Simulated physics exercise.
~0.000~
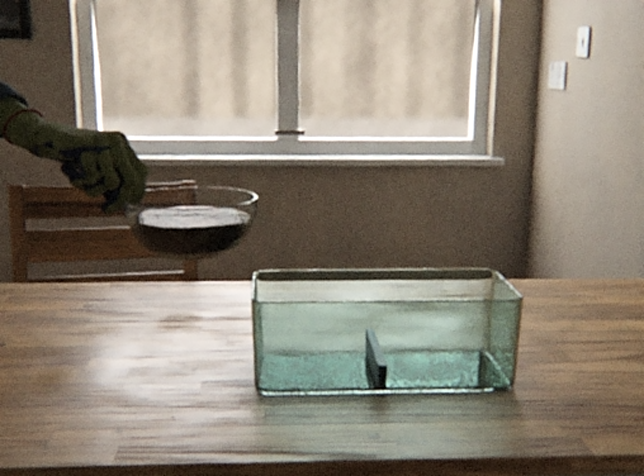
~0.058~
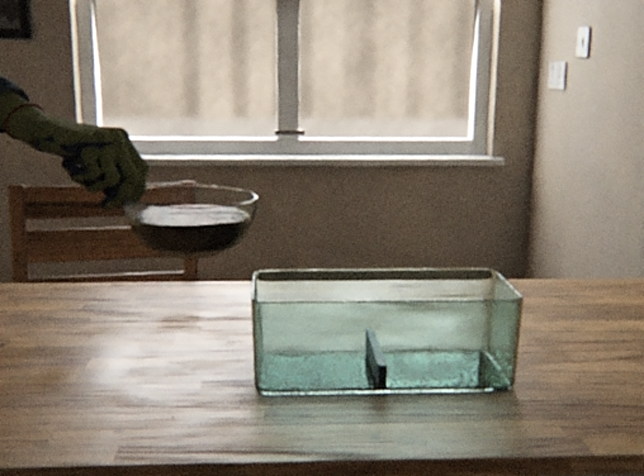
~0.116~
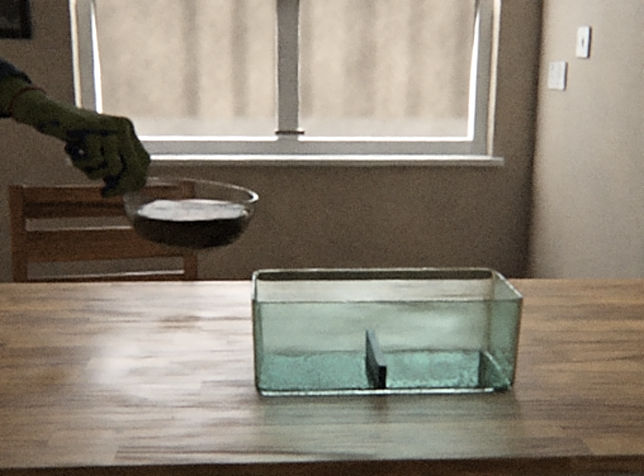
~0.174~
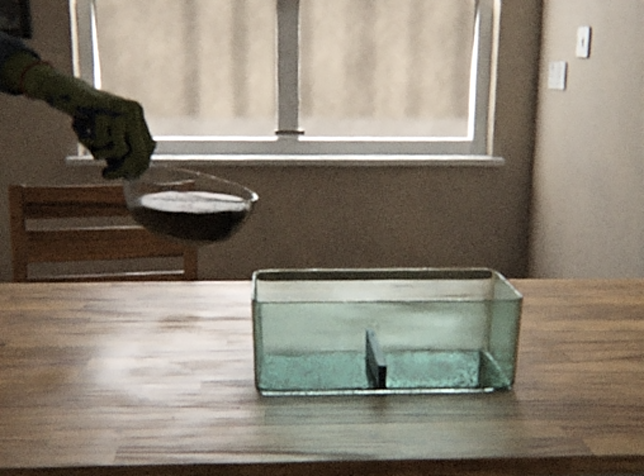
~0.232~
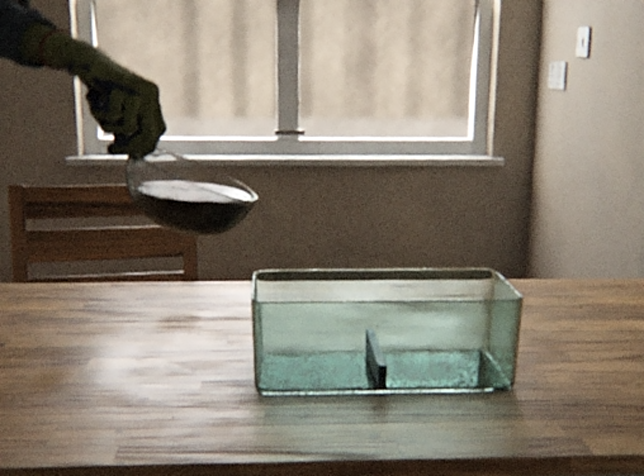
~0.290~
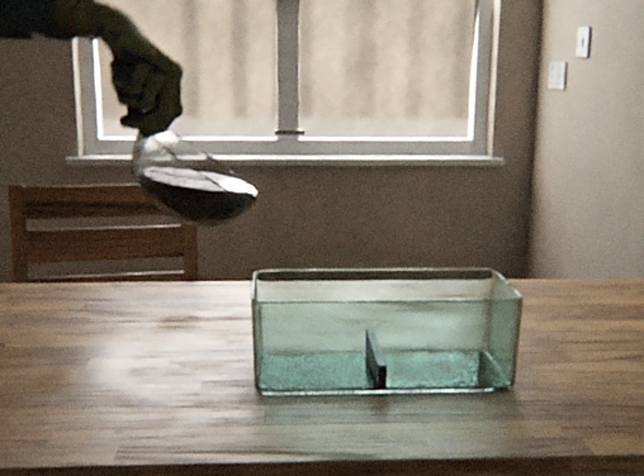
Gloved hand tilting a clear glass bowl of dark wine steadily rightward above a long glass basin on a wooden table.
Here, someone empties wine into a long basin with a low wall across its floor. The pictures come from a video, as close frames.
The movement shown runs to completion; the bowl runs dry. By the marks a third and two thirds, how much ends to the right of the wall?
The share right of the wall falls short of one third.
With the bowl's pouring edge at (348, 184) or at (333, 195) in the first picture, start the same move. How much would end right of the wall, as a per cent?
Roughly 70 % and 75 %.
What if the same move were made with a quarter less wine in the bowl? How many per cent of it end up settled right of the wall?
About 15 percent.
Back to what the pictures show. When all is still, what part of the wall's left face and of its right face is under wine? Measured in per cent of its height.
60 per cent for the left part, 10 for the right.
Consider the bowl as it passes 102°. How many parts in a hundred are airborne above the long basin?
Share in flight: Approx. 65 %.
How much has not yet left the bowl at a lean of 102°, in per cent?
Near 15 in a hundred still remains.
A moment on, the bowl is tipped right over and 14 per cent is still to pour, 21 is left of the wall and 0 right of it.
Next, the bowl is tipped right over and 0 per cent is still to pour, 86 is left of the wall and 7 right of it.
Then the bowl is tipped right over and 0 per cent is still to pour, 79 is left of the wall and 13 right of it.
Later the bowl is tipped right over and 0 per cent is still to pour, 74 is left of the wall and 19 right of it.
At rest 74 per cent lies left of the wall, 19 right of it and 8 outside.
